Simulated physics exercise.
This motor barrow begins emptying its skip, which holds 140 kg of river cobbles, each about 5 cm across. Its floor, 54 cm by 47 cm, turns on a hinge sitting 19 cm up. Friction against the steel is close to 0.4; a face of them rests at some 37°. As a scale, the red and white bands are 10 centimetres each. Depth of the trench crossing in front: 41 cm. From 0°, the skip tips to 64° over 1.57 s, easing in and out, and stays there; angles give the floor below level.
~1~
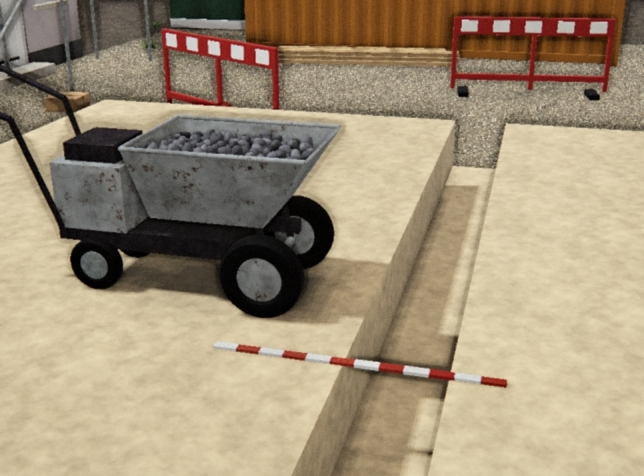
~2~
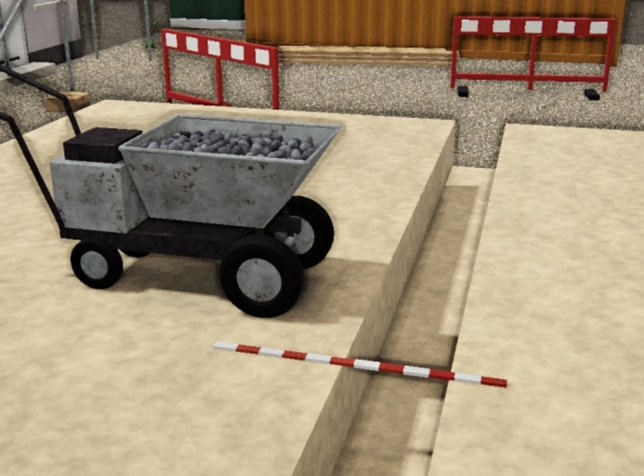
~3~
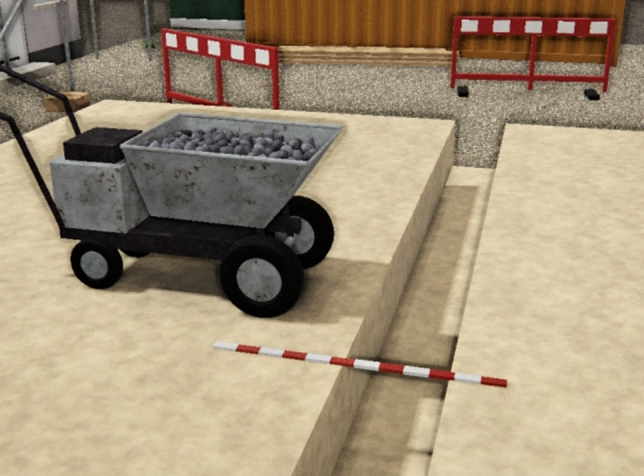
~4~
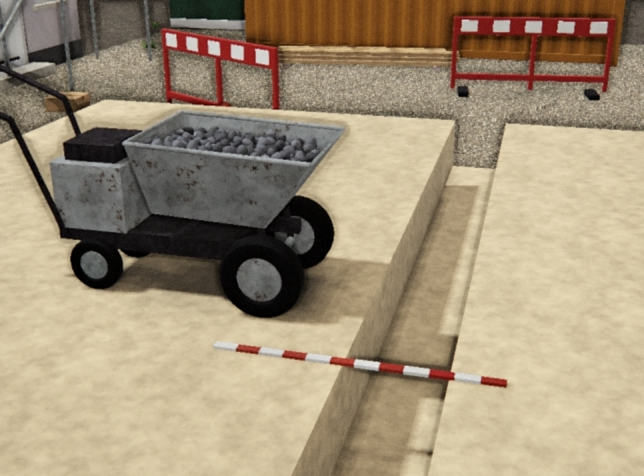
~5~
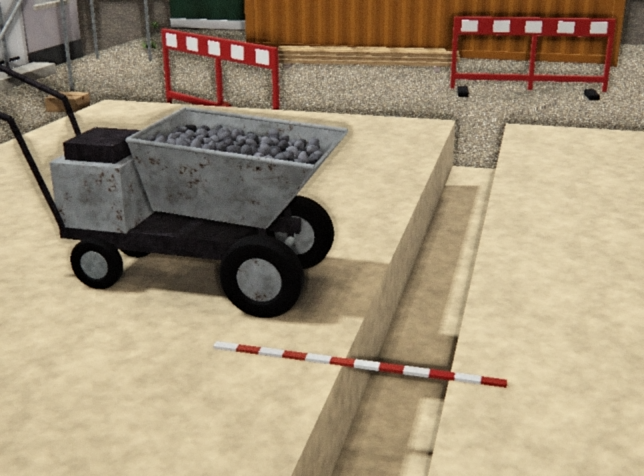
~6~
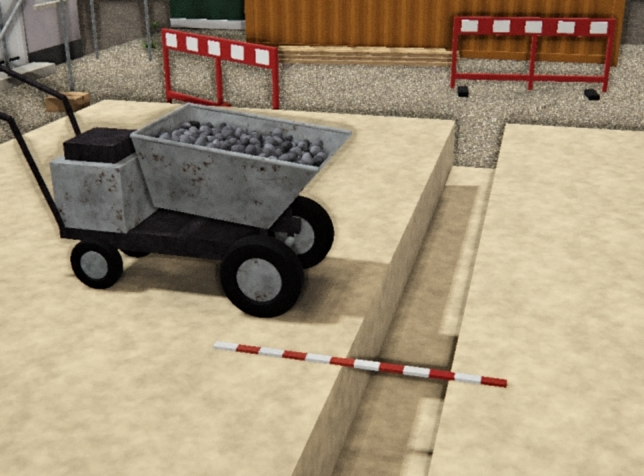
On a sandy building site, a motor barrow's skip of grey cobbles tilts slightly forward beside a trench.
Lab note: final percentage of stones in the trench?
Approx. 70 %.
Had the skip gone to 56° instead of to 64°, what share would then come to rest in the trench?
It would be near 35 per cent.
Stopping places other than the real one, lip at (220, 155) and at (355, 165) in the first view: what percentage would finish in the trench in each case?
Near 45 and near 30 percent.
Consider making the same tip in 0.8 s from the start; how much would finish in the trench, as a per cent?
Something close to 60 per cent.
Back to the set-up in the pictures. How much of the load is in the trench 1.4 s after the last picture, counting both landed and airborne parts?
About 20 per cent by then.
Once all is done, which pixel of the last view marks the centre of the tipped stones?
Somewhere near pixel (427, 369).
Then, 0.9 s after the last picture the floor is at 54°, 100 % in the skip; the foremost stones are at (391, 240).
Then, 1.4 s after the last picture the floor is at 64°, 78 % in the skip, 20 % in the trench, 2 % past the trench; the foremost stones are at (485, 309).
Then, 1.7 s after the last picture the floor is at 64°, 56 % in the skip, 39 % in the trench, 6 % past the trench; the foremost stones are at (549, 313).
Then, 3.7 s after the last picture the floor is at 64°, 24 % in the skip, 70 % in the trench, 6 % past the trench; the foremost stones are at (587, 328).
